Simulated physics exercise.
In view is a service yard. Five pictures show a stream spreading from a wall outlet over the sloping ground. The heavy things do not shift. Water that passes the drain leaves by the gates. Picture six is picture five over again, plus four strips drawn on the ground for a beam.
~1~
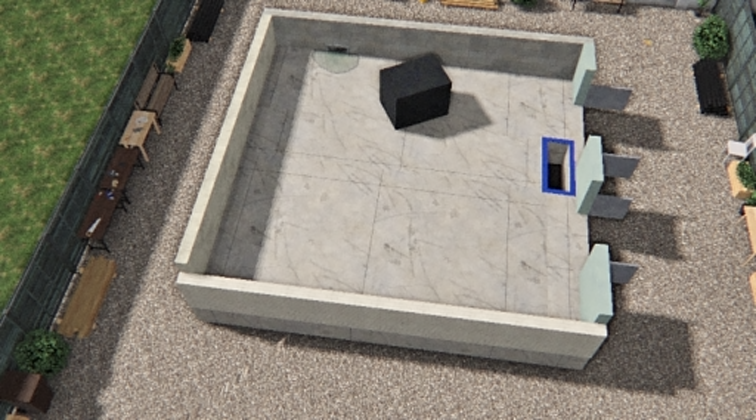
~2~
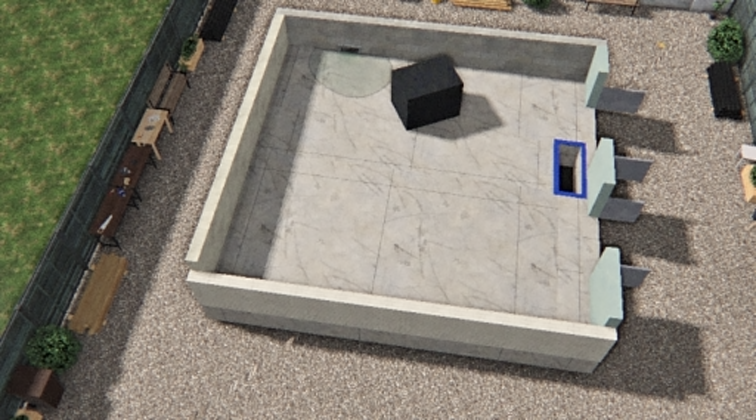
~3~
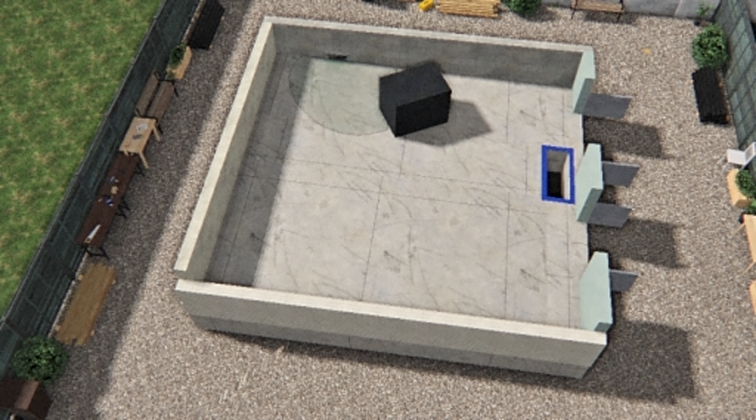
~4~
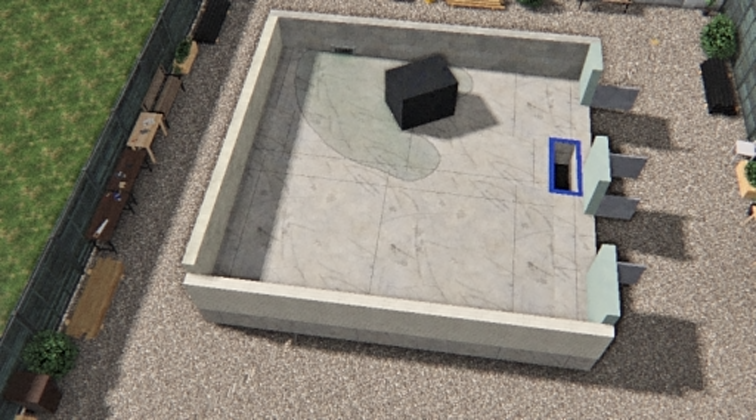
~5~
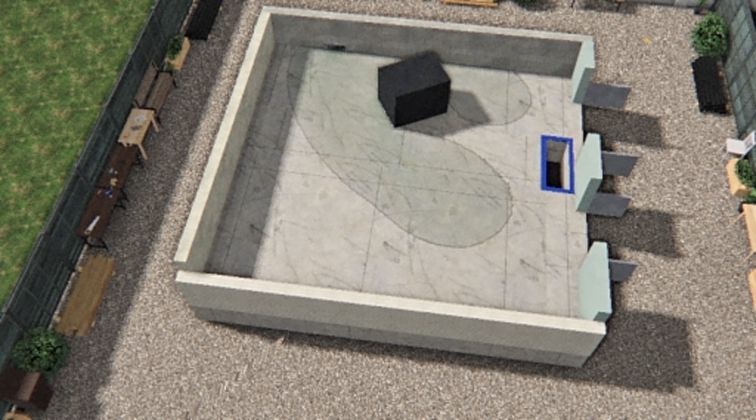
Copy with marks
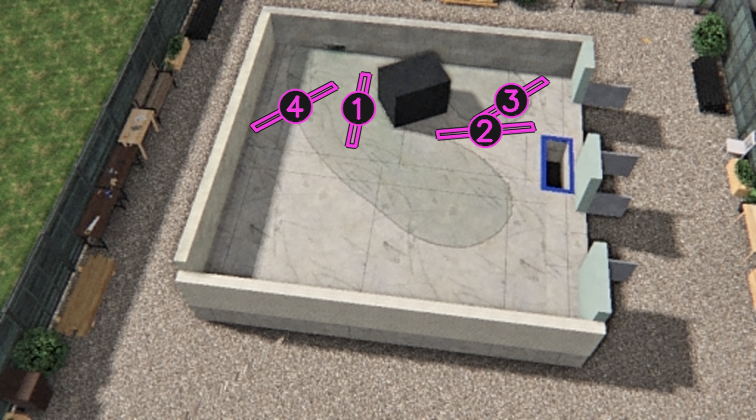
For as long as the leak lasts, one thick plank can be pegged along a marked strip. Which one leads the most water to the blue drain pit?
Take 4.
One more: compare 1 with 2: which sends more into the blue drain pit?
1.
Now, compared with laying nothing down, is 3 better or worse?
Worse.
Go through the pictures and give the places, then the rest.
Outfall at (338, 49); blue drain pit at (559, 166); open gate at (578, 243); open gate at (574, 136); water covers 1 % of the ground and shows as far out as (319, 64); blue drain pit still dry.
Water covers 5 % of the ground and shows as far out as (354, 94); blue drain pit still dry.
Water covers 10 % of the ground and shows as far out as (365, 132); blue drain pit still dry.
Water covers 18 % of the ground and shows as far out as (427, 171); blue drain pit still dry.
Water covers 34 % of the ground and shows as far out as (470, 243); blue drain pit still dry.
On the marked copy, 1 from (351, 145) to (365, 74); 2 from (438, 134) to (532, 126); 3 from (476, 121) to (544, 80); 4 from (254, 128) to (334, 85).
For spot 1, about 11 % of the stream runs into the blue drain pit, about 86 % out by the gates.
For spot 2, about 7 % of the stream runs into the blue drain pit, about 91 % out by the gates.
For spot 3, about 9 % of the stream runs into the blue drain pit, about 88 % out by the gates.
For spot 4, about 21 % of the stream runs into the blue drain pit, about 72 % out by the gates.
